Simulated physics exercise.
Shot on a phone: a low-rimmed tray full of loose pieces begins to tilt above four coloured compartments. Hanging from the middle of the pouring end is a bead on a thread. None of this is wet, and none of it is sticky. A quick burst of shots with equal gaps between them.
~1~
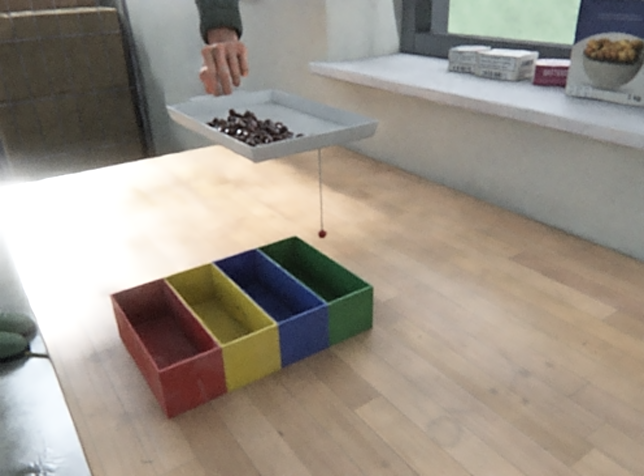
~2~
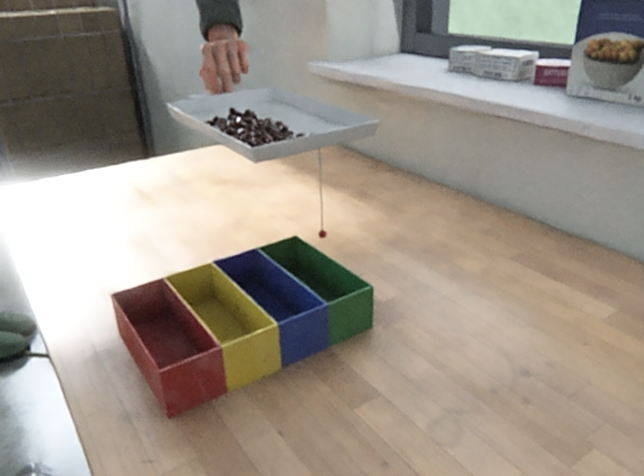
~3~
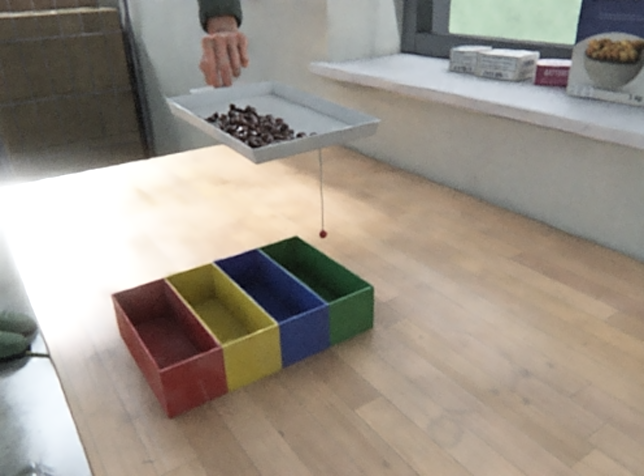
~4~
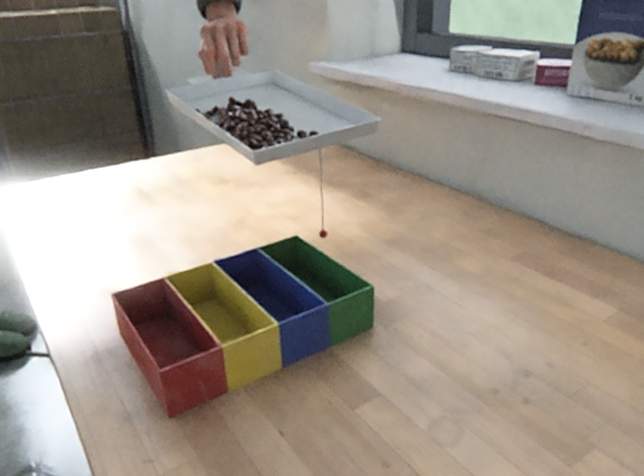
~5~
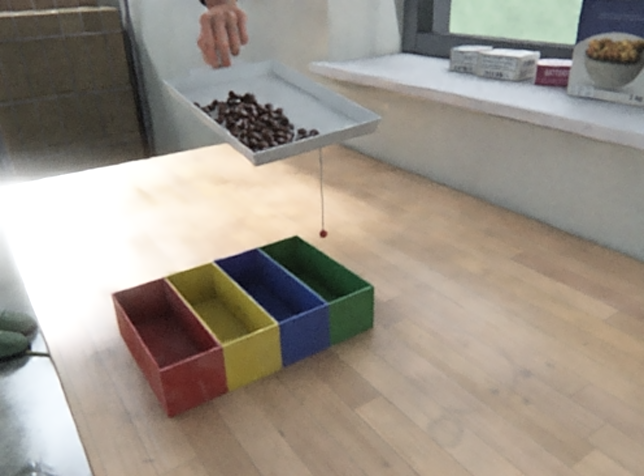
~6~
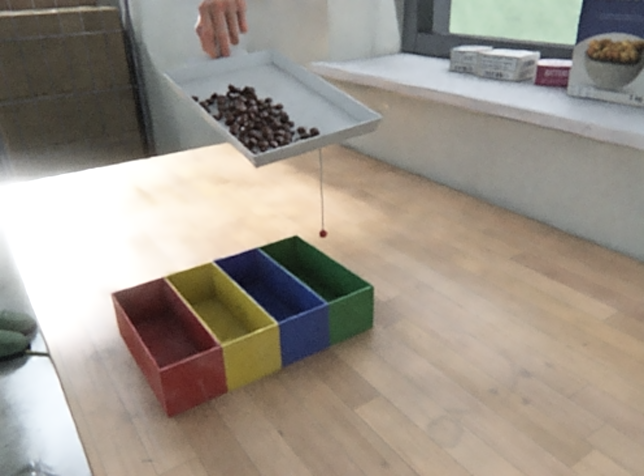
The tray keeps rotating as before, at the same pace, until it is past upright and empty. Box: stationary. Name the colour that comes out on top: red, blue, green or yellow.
Blue comes out on top.
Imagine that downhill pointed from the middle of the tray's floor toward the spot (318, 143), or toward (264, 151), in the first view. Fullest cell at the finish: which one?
The cell in green, then the blue one.
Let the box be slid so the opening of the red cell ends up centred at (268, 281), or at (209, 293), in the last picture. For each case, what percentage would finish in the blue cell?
First 0 per cent, second 40 per cent.
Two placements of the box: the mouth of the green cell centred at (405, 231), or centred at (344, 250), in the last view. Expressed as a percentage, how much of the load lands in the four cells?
Result, in turn: 80 %, 100 %.
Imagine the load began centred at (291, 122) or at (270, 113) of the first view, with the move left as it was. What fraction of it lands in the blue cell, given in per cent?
Close to 40 per cent, followed by close to 50 per cent.
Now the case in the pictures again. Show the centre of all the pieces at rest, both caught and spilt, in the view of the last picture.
Around (292, 316).
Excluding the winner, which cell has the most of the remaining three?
The one in second place is the green one.
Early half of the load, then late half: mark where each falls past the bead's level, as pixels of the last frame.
(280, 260) for the early half, (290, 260) for the late half.
Soon, tray tipped steeply; nearly all on the tray; a stray few falling or outside the box.
A while on, tray tipped right over; about a third on the tray; about a quarter in the blue cell; a small part in the green cell; about a third falling or outside the box.
Towards the end, tray tipped past a quarter turn; about two thirds in the blue cell; about a third in the green cell; a stray few falling or outside the box.
Finally, tray tipped past a quarter turn; about two thirds in the blue cell; about a third in the green cell; none in the red cell; none in the yellow cell; a stray few outside the box.
